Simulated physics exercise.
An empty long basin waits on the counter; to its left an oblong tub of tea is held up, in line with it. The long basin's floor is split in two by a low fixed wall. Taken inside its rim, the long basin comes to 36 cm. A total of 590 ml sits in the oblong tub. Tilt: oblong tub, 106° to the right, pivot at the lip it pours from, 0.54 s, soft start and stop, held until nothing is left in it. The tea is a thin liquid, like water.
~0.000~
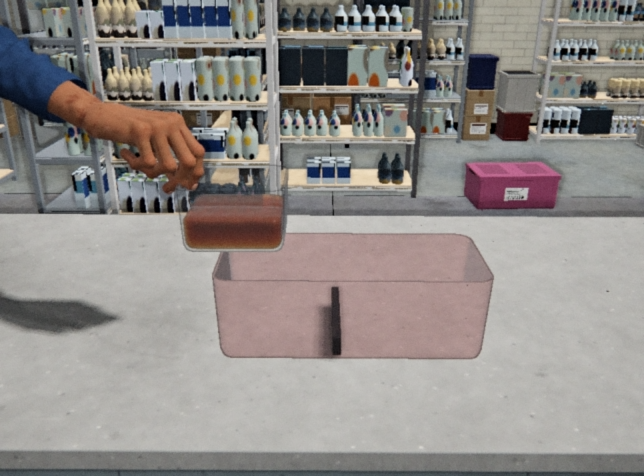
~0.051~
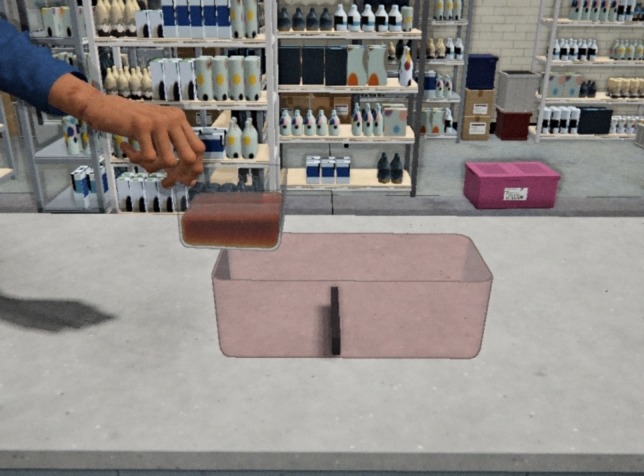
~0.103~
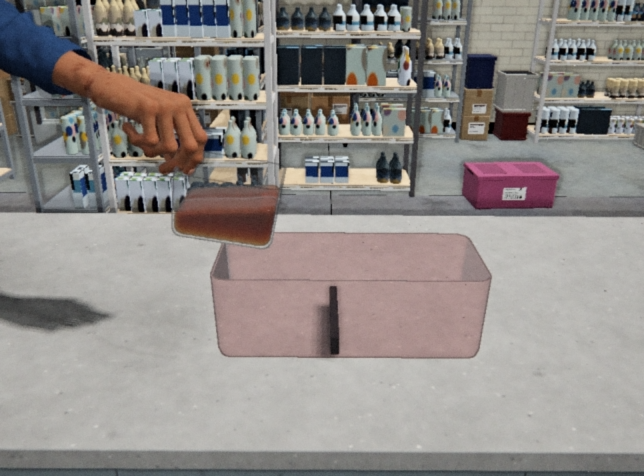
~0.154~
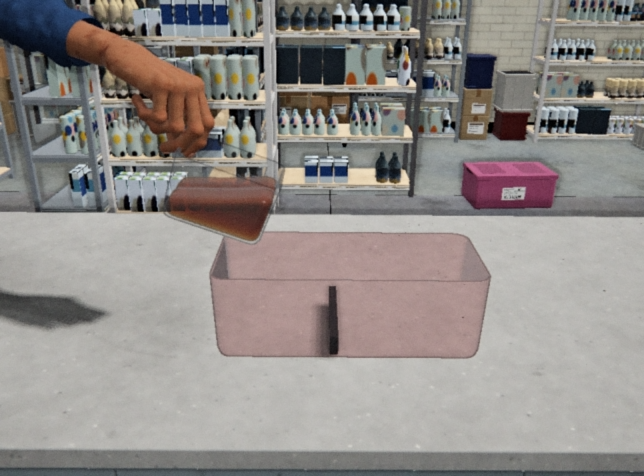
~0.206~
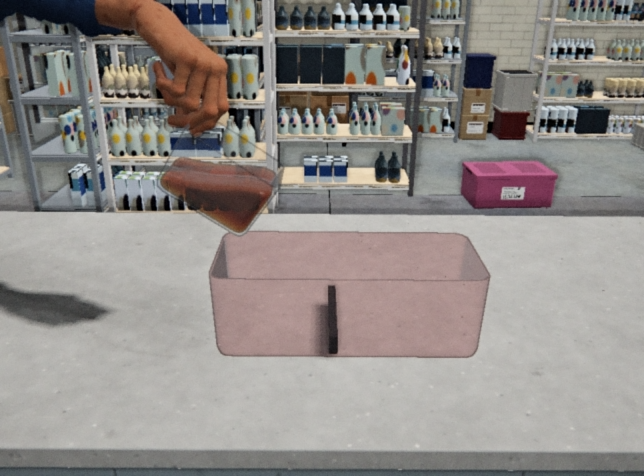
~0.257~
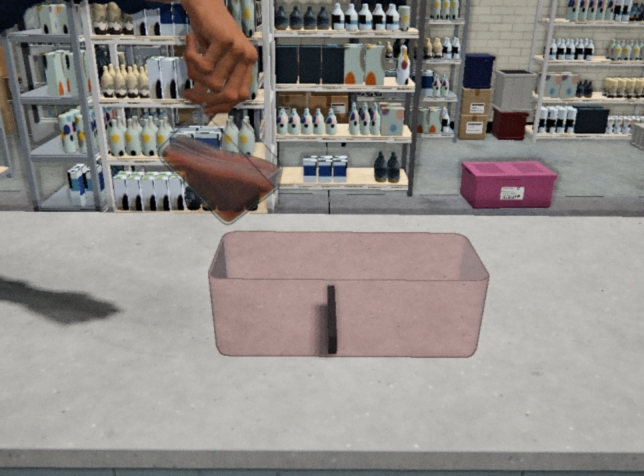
In a storeroom or shop lined with shelves of bottles and boxes, a grey counter is seen from the front and slightly above. An empty, see-through pink basin with a dark upright strip sits on it, while a blue-sleeved arm reaches in from the left above a clear tub of reddish-brown tea. The tub tilts gradually, then steeply, its left end rising as the hand lifts and turns rightward.
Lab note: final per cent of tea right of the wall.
Approx. 75 %.
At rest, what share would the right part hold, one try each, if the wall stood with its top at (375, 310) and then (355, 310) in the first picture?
Respectively close to 30 and 60 %.
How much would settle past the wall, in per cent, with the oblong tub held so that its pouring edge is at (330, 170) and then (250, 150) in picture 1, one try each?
70 per cent first, 65 per cent second.
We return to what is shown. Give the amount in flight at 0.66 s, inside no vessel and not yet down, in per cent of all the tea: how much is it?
Roughly 16 per cent.
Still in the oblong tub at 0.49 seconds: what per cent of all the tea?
About 40 per cent.
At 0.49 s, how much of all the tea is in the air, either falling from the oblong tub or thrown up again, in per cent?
Around 56 in a hundred.
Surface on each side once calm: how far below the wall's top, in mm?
Close to 24 mm left and close to 14 mm right.
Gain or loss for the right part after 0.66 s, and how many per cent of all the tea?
It ends up lower by roughly 3.
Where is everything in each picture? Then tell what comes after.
The first frame shows tilt 0°; pouring edge (286, 179); surface from (190, 206) to (284, 206); the long basin's rim runs from (221, 256) to (481, 257); the wall's top is at (336, 311).
The second frame shows tilt 2°; pouring edge (285, 179); surface from (188, 204) to (282, 203).
The third frame shows tilt 9°; pouring edge (283, 179); surface from (183, 199) to (279, 195).
The fourth frame shows tilt 20°; pouring edge (282, 179); surface from (175, 187) to (276, 187).
The fifth frame shows tilt 34°; pouring edge (281, 178); surface from (169, 166) to (276, 179).
The sixth frame shows tilt 49°; pouring edge (280, 178); surface from (170, 142) to (276, 171).
After 0.49 s the tilt is 104° and 39 per cent is still to pour, 4 is left of the wall and 0 right of it.
After 0.66 s the tilt is 106° and 5 per cent is still to pour, 3 is left of the wall and 77 right of it.
After 0.84 s the tilt is 106° and 0 per cent is still to pour, 13 is left of the wall and 73 right of it.
After 1.04 s the tilt is 106° and 0 per cent is still to pour, 21 is left of the wall and 75 right of it.
In the end 21 per cent lies left of the wall, 75 right of it and 4 outside.
